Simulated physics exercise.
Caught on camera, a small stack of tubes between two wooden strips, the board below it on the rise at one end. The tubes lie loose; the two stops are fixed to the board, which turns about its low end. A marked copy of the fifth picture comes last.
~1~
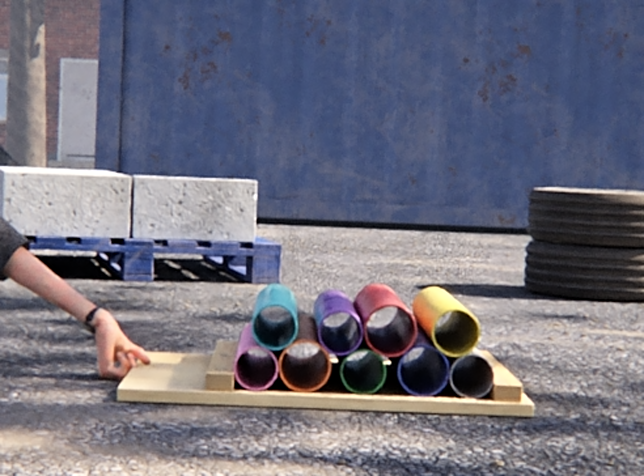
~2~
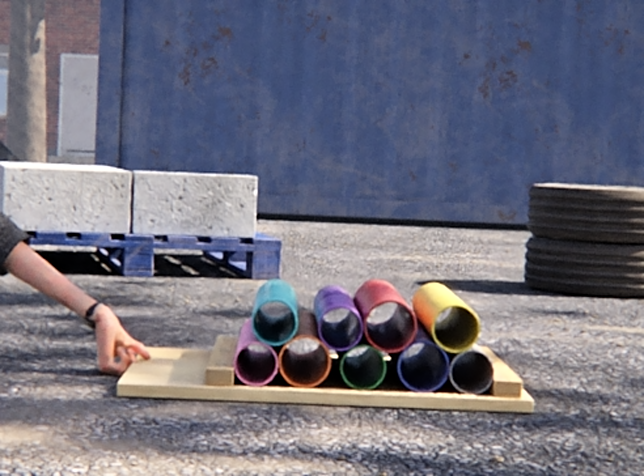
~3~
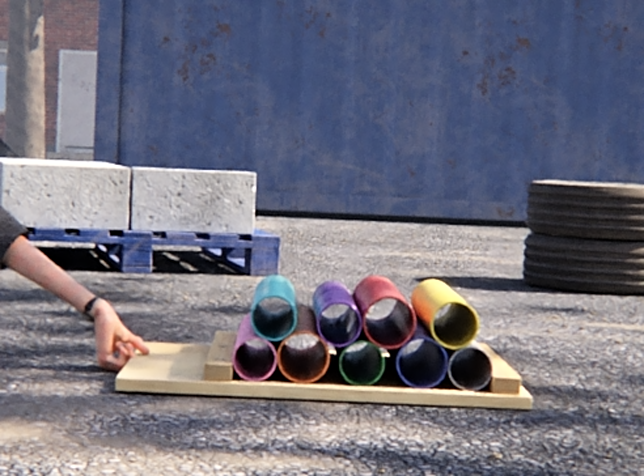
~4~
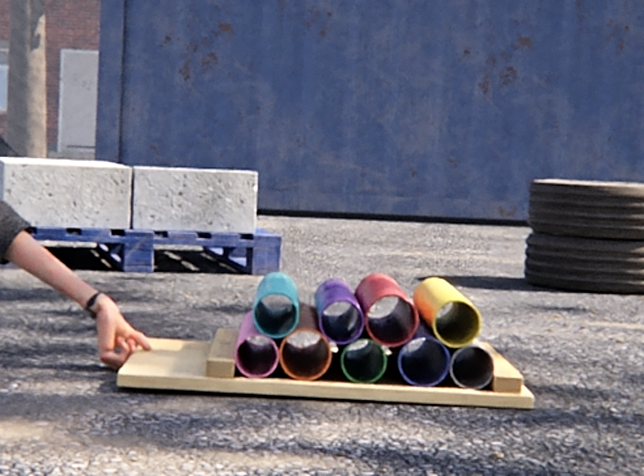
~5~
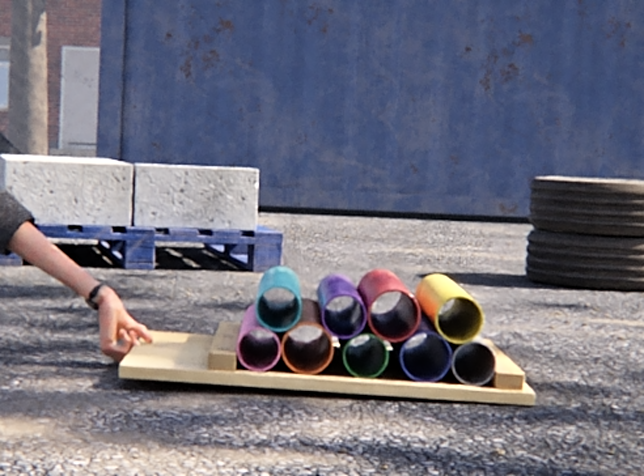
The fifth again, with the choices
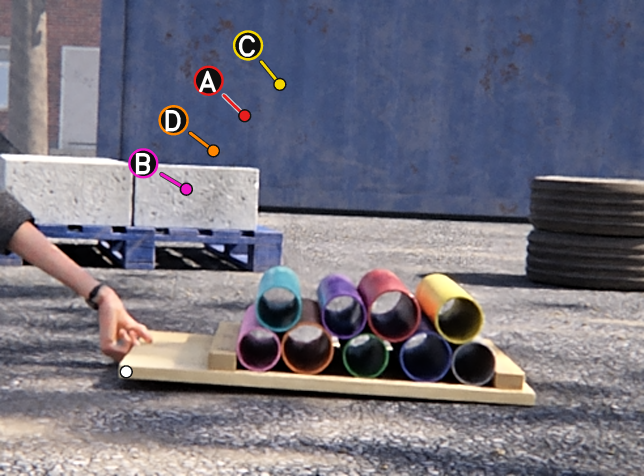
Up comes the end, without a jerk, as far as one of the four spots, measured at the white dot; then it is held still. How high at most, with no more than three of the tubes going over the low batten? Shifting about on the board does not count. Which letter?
No higher than D.
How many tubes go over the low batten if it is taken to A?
With A, four.
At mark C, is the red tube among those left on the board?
No, with C.
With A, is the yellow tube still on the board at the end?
No.
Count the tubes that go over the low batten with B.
It comes to three.
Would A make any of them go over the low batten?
Yes.
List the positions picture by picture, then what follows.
In the first picture, pink tube (256, 368); orange tube (305, 366); green tube (363, 372).
In the second picture, green tube (363, 368); blue tube (424, 367).
In the third picture, board (321, 365); pink tube (254, 359); turquoise tube (274, 318); yellow tube (455, 325).
In the fourth picture, board (323, 363); pink tube (257, 356); orange tube (306, 354).
In the fifth picture, board (325, 357); pink tube (259, 350); orange tube (308, 349).
On the marked copy, A at (245, 116); B at (186, 189); C at (280, 84); D at (213, 151); the white dot at (126, 372).
Following D. Soon after the start, board at 19°.
Later, board at 35°.
In the end, board at 35°, three over the low batten (purple, yellow, red).
As for the rest, A four over the low batten (purple, turquoise, yellow, red); B three over the low batten (purple, yellow, red); C four over the low batten (purple, turquoise, yellow, red).
